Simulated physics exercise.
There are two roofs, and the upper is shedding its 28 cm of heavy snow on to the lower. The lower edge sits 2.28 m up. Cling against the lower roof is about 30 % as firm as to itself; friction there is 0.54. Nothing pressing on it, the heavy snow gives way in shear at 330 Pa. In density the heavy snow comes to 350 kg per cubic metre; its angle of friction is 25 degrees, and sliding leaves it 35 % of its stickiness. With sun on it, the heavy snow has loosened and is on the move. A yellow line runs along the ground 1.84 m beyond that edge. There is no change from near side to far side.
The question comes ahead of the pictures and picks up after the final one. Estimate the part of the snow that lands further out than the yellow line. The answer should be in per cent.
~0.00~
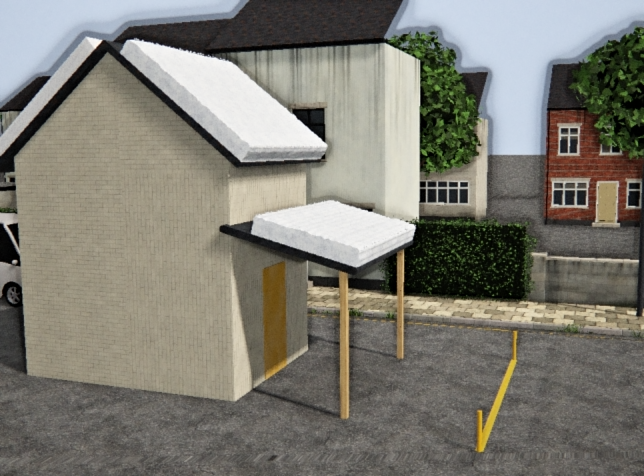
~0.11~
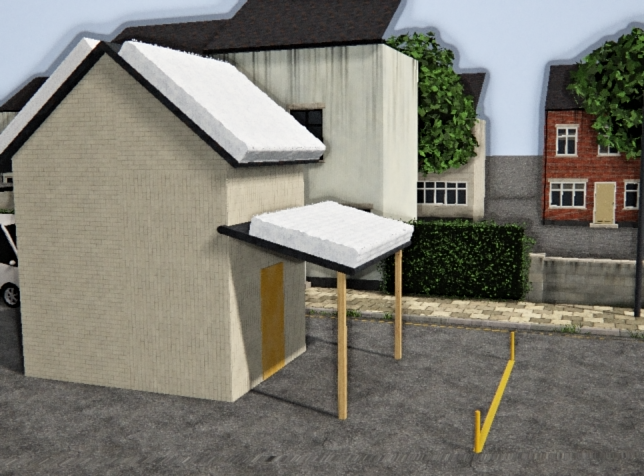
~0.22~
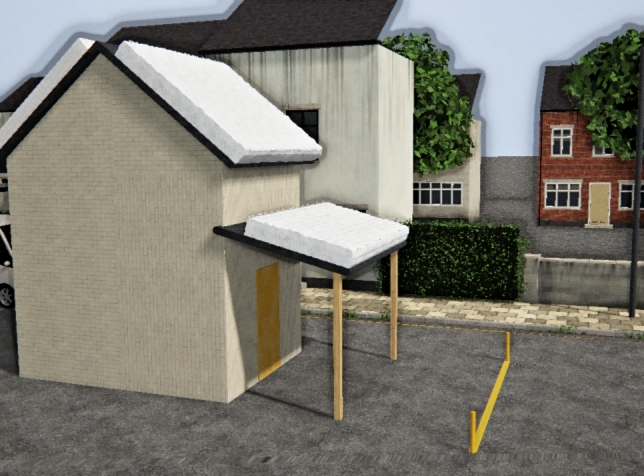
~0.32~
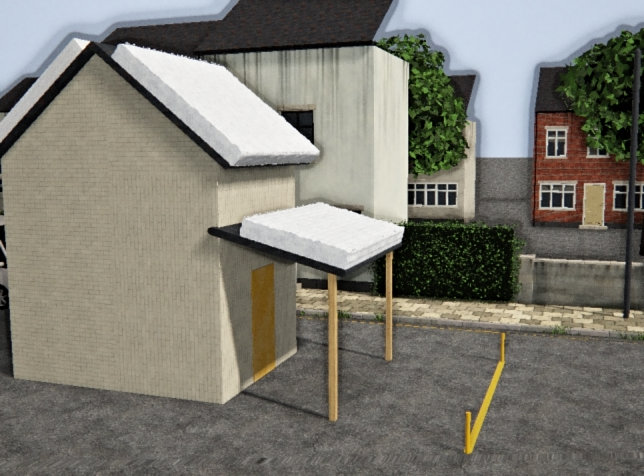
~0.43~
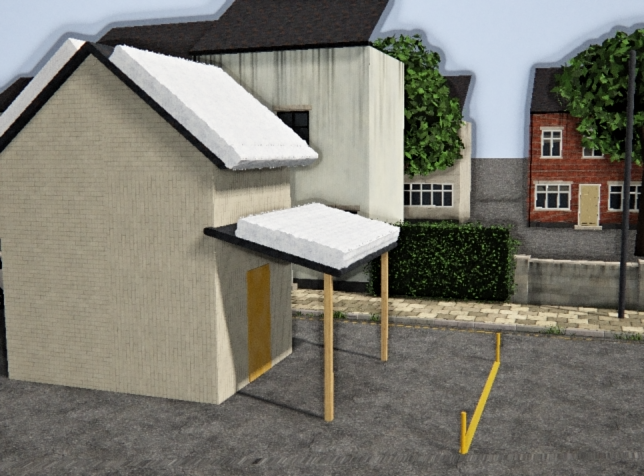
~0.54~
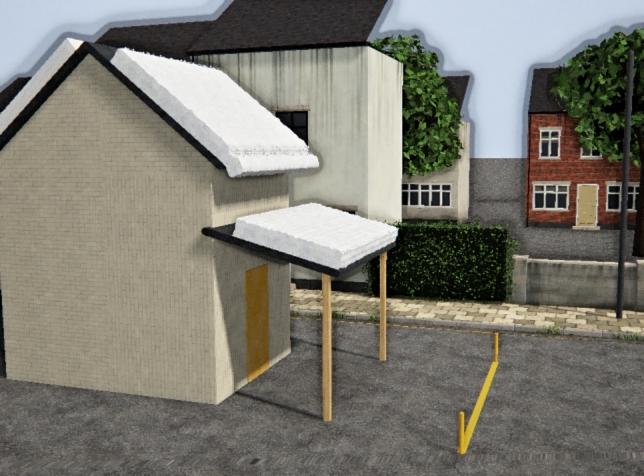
I would say 13 %.
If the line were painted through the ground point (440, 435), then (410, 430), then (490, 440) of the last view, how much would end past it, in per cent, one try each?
In order, some 18, 30 and 9 percent would end past it.
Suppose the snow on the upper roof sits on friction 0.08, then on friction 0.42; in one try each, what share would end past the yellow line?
First some 40 %, after that some 25 %.
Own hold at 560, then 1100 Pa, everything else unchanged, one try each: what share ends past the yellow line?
About 2 % first, about 0 % second.
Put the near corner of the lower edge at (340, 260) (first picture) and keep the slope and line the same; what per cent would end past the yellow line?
It would come to roughly 16 percent.
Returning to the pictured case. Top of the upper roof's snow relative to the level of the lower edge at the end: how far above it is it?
0.8 m, give or take.
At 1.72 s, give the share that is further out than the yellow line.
About 0 %.
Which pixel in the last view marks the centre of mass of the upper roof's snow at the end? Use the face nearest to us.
I'd place it around (368, 338).
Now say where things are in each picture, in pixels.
Foremost bit of the heavy snow at (242, 154), in the first frame.
Foremost bit of the heavy snow at (241, 155), its middle shifted 9 mm, in the second frame.
Foremost bit of the heavy snow at (237, 157), its middle shifted 3.4 cm, 1 % of it past the upper edge, in one piece, in the third frame.
Foremost bit of the heavy snow at (234, 146), its middle shifted 7.6 cm, 3 % of it past the upper edge, in one piece, in the fourth frame.
Foremost bit of the heavy snow at (234, 155), its middle shifted 14 cm, 5 % of it past the upper edge, in one piece, in the fifth frame.
Foremost bit of the heavy snow at (238, 163), its middle shifted 21 cm, 8 % of it past the upper edge, cracking, in the sixth frame.
After 1.08 s, none is below the lower edge and 0 % is past the line.
After 1.72 s, none is below the lower edge and 0 % is past the line.
After 2.36 s, 6 % is below the lower edge and 0 % is past the line.
After 3.00 s, 44 % is below the lower edge and 4 % is past the line.
After 4.30 s, 49 % is below the lower edge and 13 % is past the line.
